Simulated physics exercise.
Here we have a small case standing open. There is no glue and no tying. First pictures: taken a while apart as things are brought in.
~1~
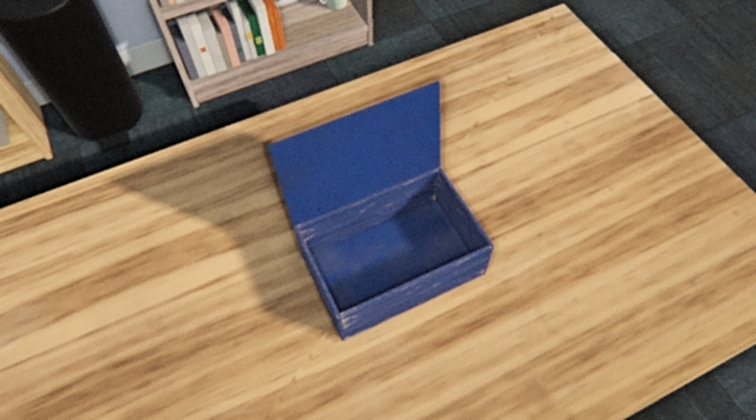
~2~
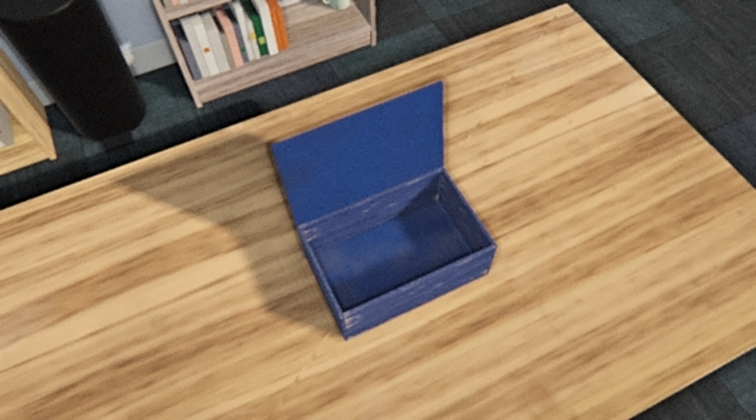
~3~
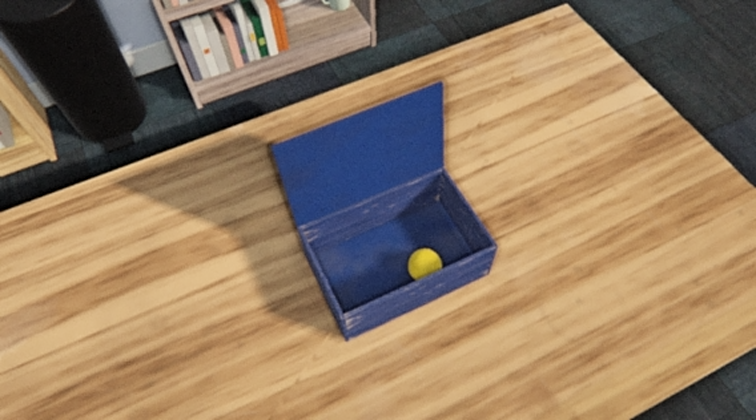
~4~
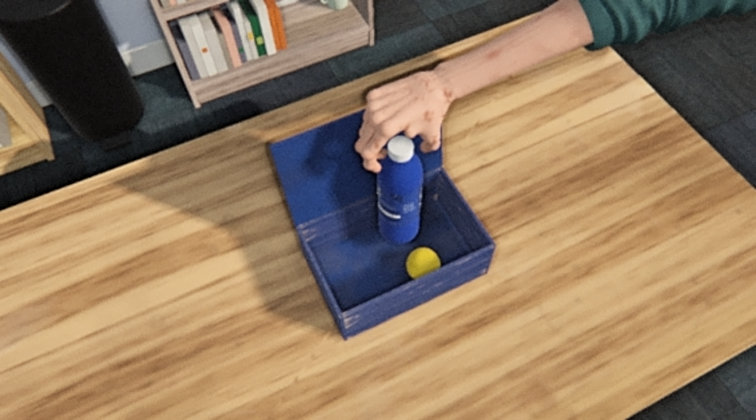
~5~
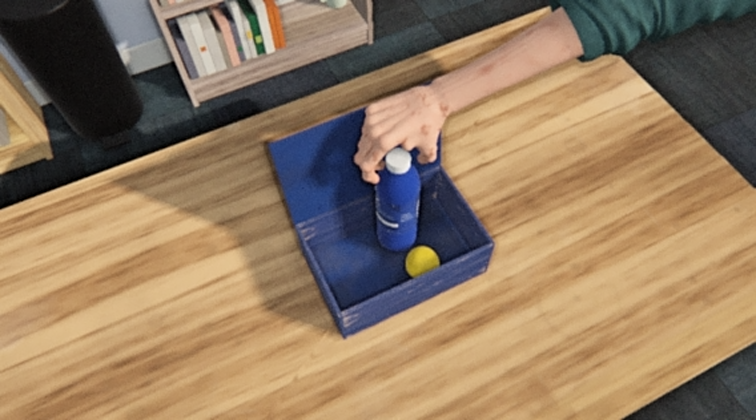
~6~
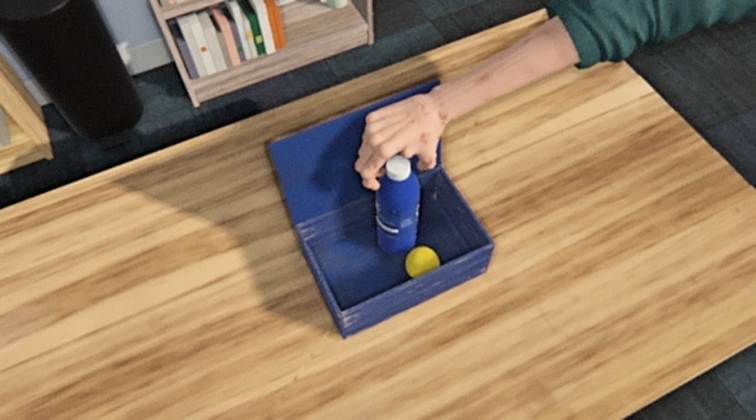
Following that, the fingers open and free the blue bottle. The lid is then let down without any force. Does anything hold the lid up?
Most likely the lid stays clear of the rim.
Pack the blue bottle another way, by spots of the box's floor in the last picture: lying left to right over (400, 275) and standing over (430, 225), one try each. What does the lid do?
The first time it seals the box, the second time it cannot come down.
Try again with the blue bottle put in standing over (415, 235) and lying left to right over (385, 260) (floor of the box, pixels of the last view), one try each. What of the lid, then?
Trial 1: Lid propped open. Trial 2: Lid lowered.
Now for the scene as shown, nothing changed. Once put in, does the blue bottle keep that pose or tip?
At the finish the blue bottle goes crooked.
Then, 1.90 s on from there, lid 70° above the rim; blue bottle turned 5° from how it was put near (400, 210).
Then, 2.50 s on from there, lid 40° above the rim; blue bottle turned 29° from how it was put near (414, 233).
In the end, lid 26° above the rim; toppled in the box, blue bottle; yellow lemon unmoved. At the end, from the last picture's camera, blue bottle near (417, 248).
